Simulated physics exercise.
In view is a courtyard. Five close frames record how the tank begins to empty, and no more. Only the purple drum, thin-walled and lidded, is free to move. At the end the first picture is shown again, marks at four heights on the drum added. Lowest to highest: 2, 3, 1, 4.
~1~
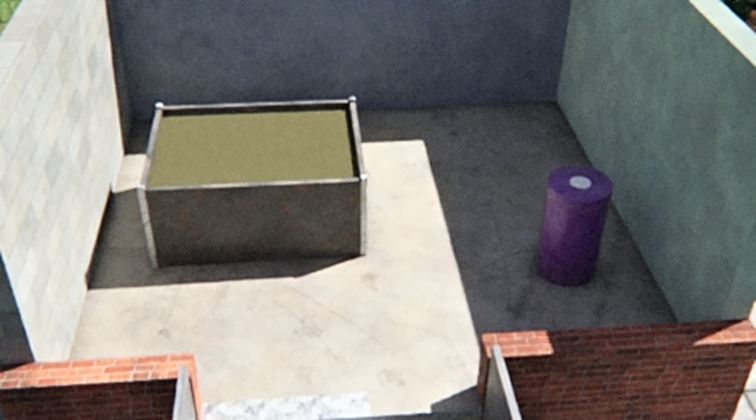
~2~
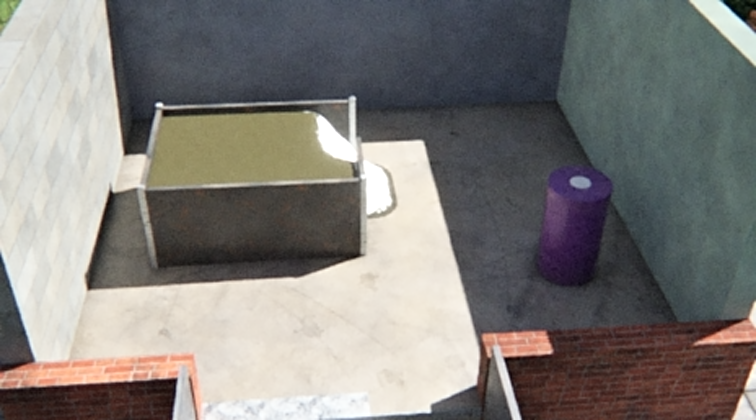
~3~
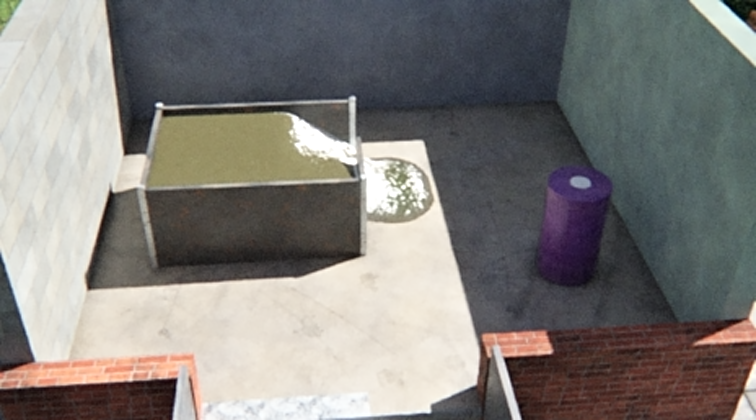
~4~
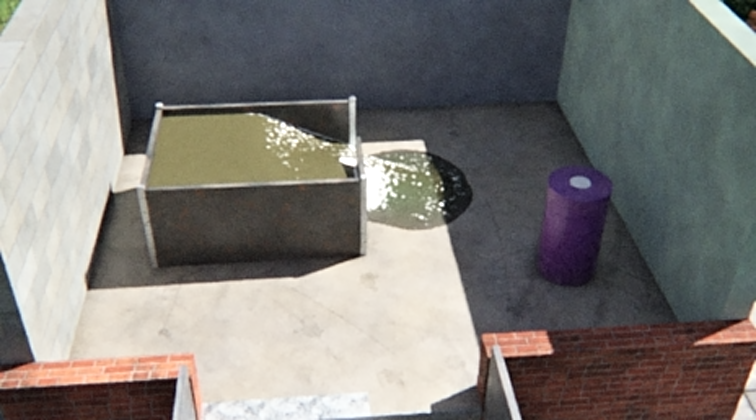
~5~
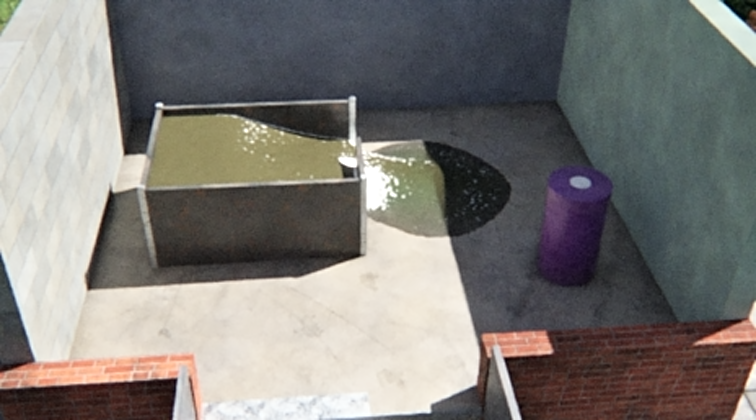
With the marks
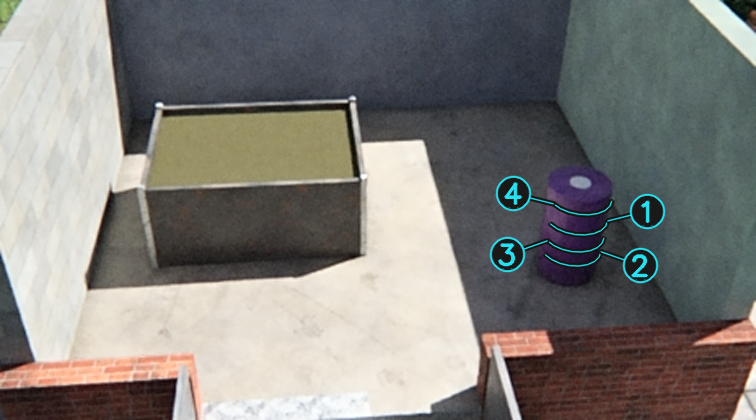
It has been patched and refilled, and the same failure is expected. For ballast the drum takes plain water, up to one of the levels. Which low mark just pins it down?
Take 2.
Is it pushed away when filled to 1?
No, that is safe.
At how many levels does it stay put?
All of the four.
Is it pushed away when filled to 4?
No, not at all.
On the marked copy, 1 at (585, 234); 2 at (578, 266); 3 at (581, 252); 4 at (588, 214); from the bottom up 2, 3, 1, 4.
Choosing 1, it does not move.
Choosing 2, it does not move.
Choosing 3, it does not move.
Choosing 4, it does not move.
